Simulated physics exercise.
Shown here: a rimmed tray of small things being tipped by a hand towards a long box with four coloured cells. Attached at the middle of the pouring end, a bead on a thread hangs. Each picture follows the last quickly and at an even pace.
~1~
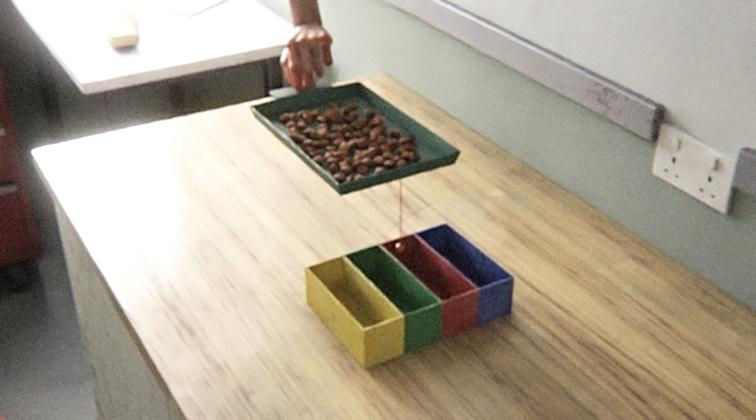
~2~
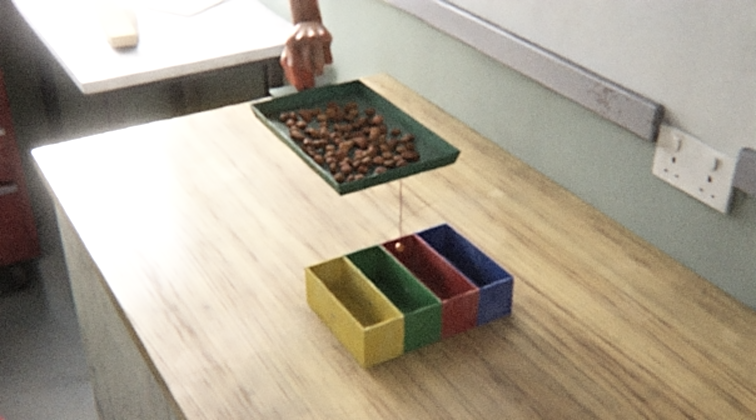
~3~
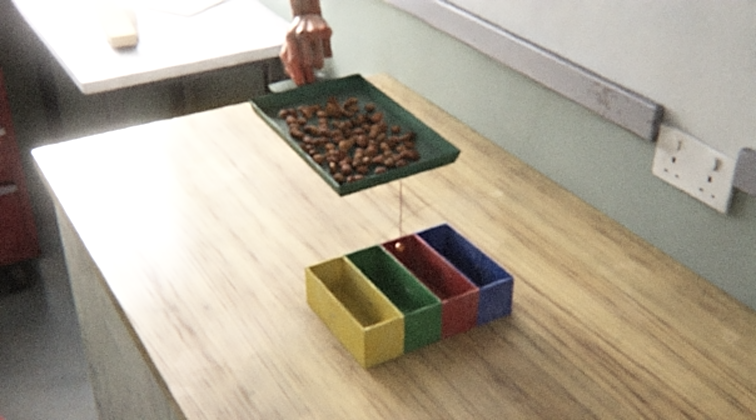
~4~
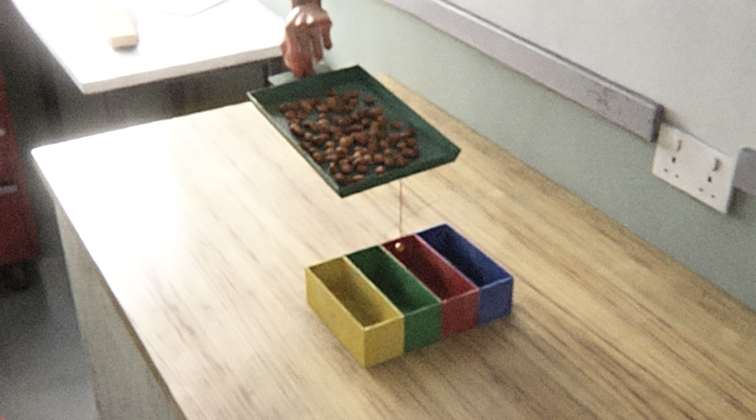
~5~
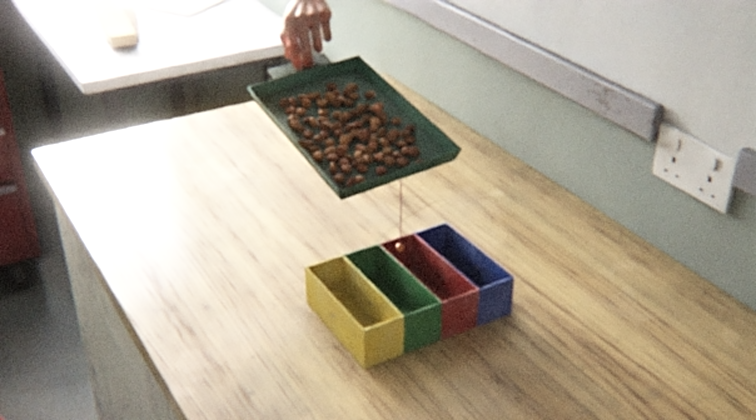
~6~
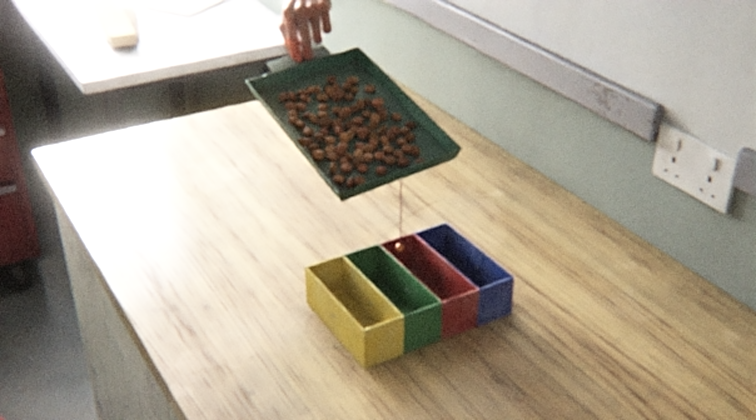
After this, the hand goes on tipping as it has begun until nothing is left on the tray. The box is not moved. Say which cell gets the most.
Yellow.
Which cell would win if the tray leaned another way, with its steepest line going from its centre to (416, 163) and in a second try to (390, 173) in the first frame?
First try: Blue. Second try: That red cell.
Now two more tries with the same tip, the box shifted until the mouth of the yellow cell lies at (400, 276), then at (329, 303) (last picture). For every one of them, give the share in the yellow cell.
In order: 10 percent and 30 percent.
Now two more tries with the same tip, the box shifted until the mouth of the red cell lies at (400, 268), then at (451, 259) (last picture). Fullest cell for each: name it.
Case 1 - the green one; case 2 - yellow.
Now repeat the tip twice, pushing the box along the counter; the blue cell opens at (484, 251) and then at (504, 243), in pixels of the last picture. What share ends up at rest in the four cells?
In order, about 60 and 10 in a hundred.
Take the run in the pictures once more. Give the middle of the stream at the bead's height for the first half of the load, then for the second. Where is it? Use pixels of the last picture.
I'd say close to (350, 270) at first and close to (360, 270) later on.
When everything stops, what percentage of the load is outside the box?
Roughly 10 per cent.
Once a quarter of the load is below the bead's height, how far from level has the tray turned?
Near 80 degrees.
Soon, tray tipped steeply; all on the tray.
A while on, tray tipped right over; about a quarter on the tray; about half in the yellow cell; a small part in the green cell; a small part falling or outside the box.
Towards the end, tray tipped past a quarter turn; most in the yellow cell; about a quarter in the green cell; a small part falling or outside the box.
Finally, tray tipped past a quarter turn; most in the yellow cell; about a quarter in the green cell; none in the red cell; none in the blue cell; a small part outside the box.
